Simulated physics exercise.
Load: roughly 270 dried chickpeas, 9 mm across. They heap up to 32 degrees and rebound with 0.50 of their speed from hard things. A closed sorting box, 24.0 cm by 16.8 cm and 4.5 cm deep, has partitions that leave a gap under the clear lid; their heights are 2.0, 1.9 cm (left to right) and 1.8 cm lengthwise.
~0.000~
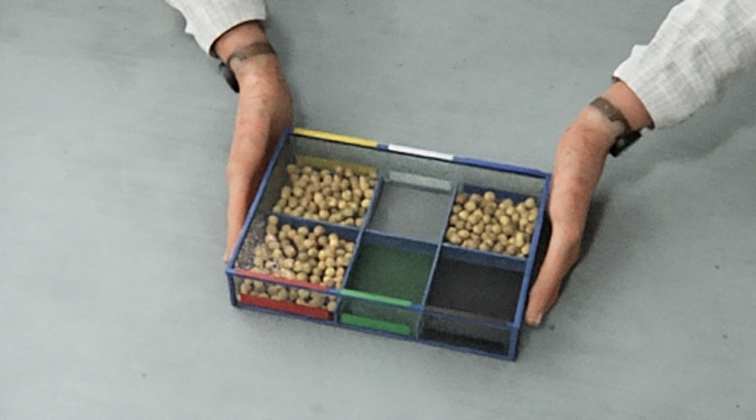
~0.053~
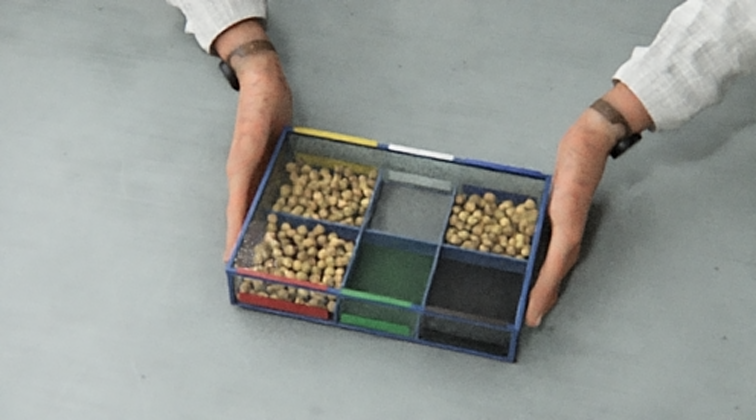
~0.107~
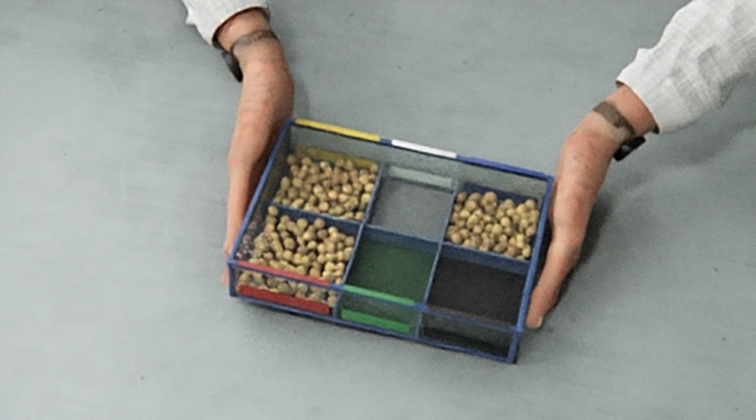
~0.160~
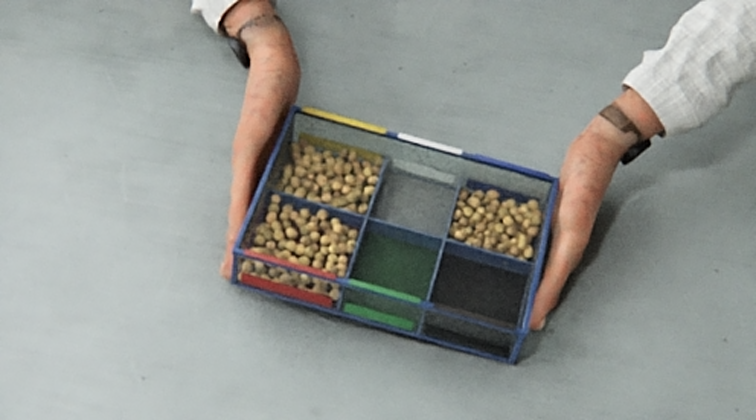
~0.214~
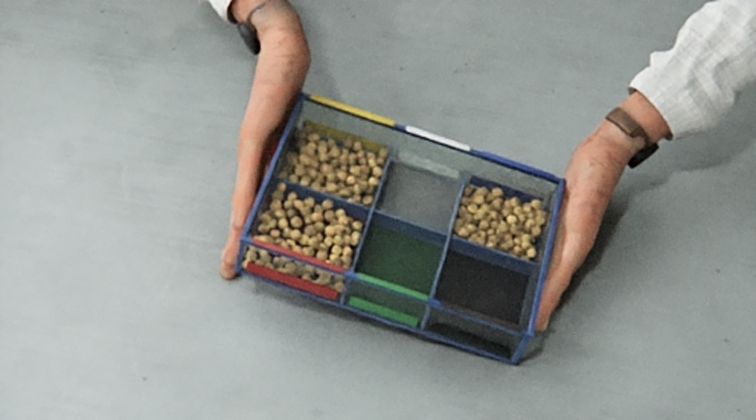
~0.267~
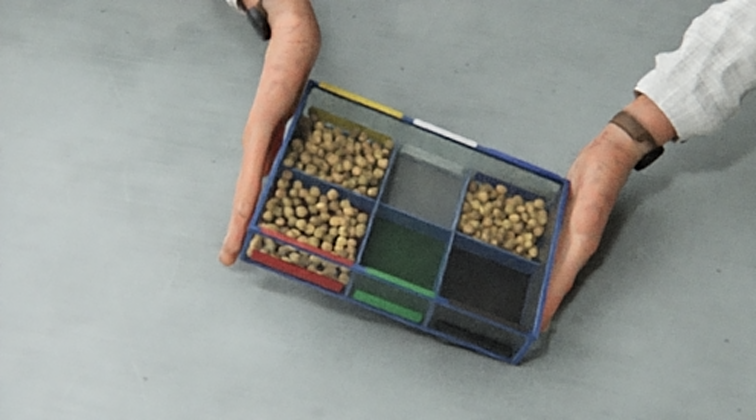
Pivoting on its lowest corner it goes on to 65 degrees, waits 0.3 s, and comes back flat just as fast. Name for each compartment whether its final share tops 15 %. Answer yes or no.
Red yes, blue yes, green no, yellow yes, white no, black no.
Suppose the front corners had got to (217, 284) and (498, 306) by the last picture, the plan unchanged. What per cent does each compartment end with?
Red 40, blue 25, green 5, yellow 30, white 0, black 0.
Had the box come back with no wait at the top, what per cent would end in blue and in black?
Blue 35, black 5.
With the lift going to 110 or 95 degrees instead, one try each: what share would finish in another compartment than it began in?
Some 70 and 60 per cent.
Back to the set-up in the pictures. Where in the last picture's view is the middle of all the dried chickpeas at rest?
Near (362, 228).
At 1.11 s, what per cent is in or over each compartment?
Red 30, blue 35, green 0, yellow 30, white 0, black 0.
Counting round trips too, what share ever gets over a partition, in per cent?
About 5 per cent.
After 1.11 s, tilt 65 degrees; red 30 %, blue 35 %, yellow 30 %.
After 1.67 s, tilt 33 degrees; red 30 %, blue 35 %, yellow 25 %, white 5 %.
After 2.29 s, tilt 0 degrees; red 30 %, blue 35 %, yellow 25 %, white 5 %.
By 2.6 s all is still; red 30 %, blue 35 %, green 0 %, yellow 25 %, white 5 %, black 0 %.
